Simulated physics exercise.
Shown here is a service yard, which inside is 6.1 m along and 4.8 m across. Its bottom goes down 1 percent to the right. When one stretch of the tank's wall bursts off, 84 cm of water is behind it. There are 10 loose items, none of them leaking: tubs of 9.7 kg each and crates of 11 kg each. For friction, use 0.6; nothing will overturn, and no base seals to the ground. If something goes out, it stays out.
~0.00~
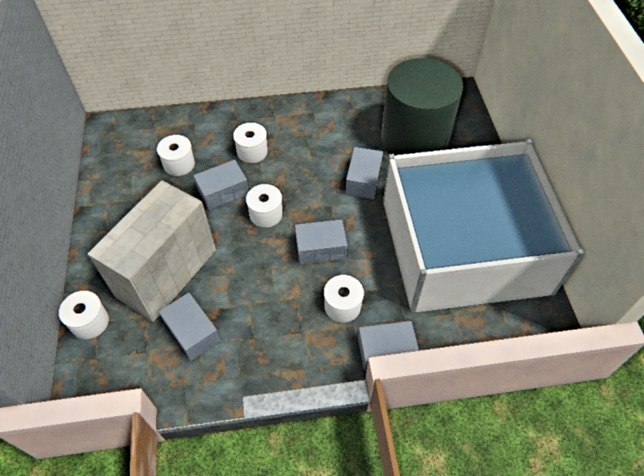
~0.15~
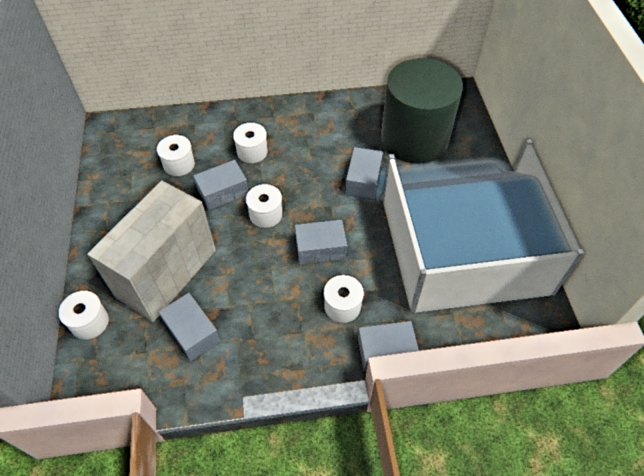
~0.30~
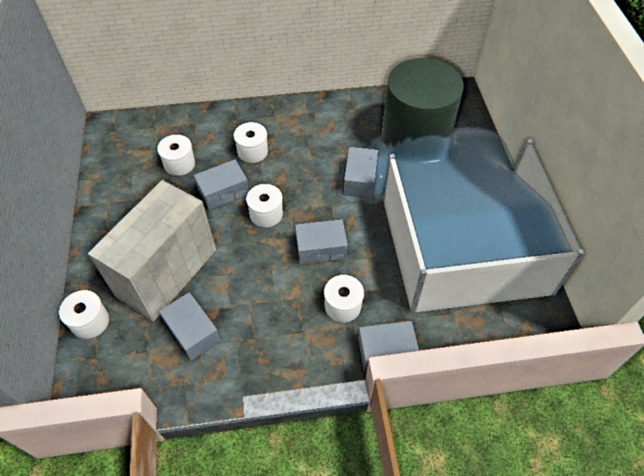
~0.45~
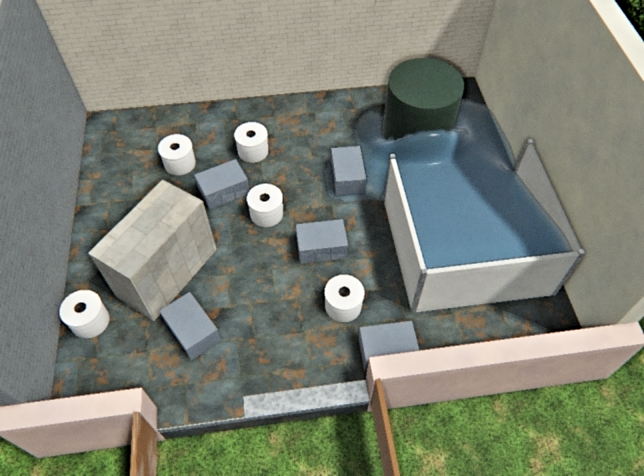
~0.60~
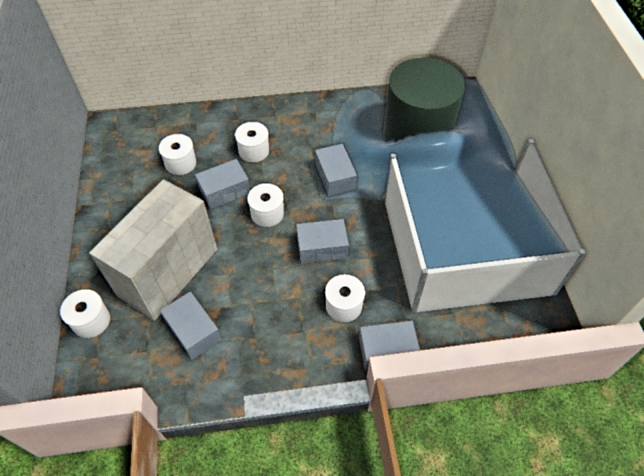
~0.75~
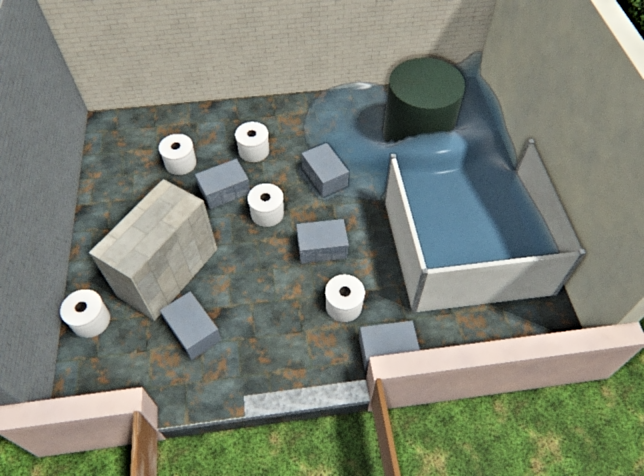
Water sits in a square, pale-walled tank at the right of a walled yard until the tank's back wall gives way. It pours out around the dark green cylinder and spreads left across the tiled floor, pushing a nearby grey crate leftward and turning it, while the other crates and white tubs stay put.
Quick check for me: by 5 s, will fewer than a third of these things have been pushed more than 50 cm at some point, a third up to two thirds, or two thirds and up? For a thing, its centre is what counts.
I reckon it gets to one third but stops short of two thirds.
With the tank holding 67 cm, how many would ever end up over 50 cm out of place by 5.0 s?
Result: 5.
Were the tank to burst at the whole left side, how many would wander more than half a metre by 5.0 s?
That gives 8 of them.
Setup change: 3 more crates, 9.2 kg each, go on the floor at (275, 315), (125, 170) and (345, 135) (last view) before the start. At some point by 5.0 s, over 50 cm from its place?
Result, in sequence: Below the mark / above the mark / above the mark.
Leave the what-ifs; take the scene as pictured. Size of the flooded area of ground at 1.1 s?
Somewhere around 9.5 m2, roughly.
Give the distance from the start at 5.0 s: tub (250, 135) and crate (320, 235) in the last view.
Shifts in order: 200 cm; 0 cm.
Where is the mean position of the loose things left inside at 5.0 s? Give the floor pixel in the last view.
The centre is close to (217, 266).
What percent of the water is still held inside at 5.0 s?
100 %.
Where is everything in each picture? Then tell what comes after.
A crate at (365, 165), on the bottom; a tub at (264, 198), on the bottom; 2.9 m2 under water; 0 of 10 have shifted, in the first frame.
A crate at (365, 166) rests on the ground; a tub at (264, 198), on the bottom; 4.0 m2 under water; 0 of 10 have shifted, in the second frame.
A crate at (361, 165), on the bottom, 5 cm from its start; a tub at (264, 198), on the bottom; water covers 4.8 m2; 1 of 10 have shifted, in the third frame.
A crate at (348, 163) rests on the ground, 24 cm from its start; a tub at (265, 198) rests on the ground; 5.7 m2 under water; 1 of 10 have shifted, in the fourth frame.
A crate at (335, 163) rests on the ground, 42 cm from its start; a tub at (265, 198) rests on the ground; water covers 6.8 m2; 1 of 10 have shifted, in the fifth frame.
A crate at (325, 162) rests on the ground, 56 cm from its start; a tub at (265, 197) rests on the ground; 7.7 m2 under water; 1 of 10 have shifted, in the sixth frame.
After 1.1 s 1 of 10 are over 50 cm from their spots; 0 afloat.
After 2.2 s 3 of 10 are over 50 cm from their spots; 2 afloat.
After 3.5 s 4 of 10 are over 50 cm from their spots; 4 afloat.
After 5.0 s 5 of 10 are over 50 cm from their spots, and 5 have been at some point; 4 afloat.
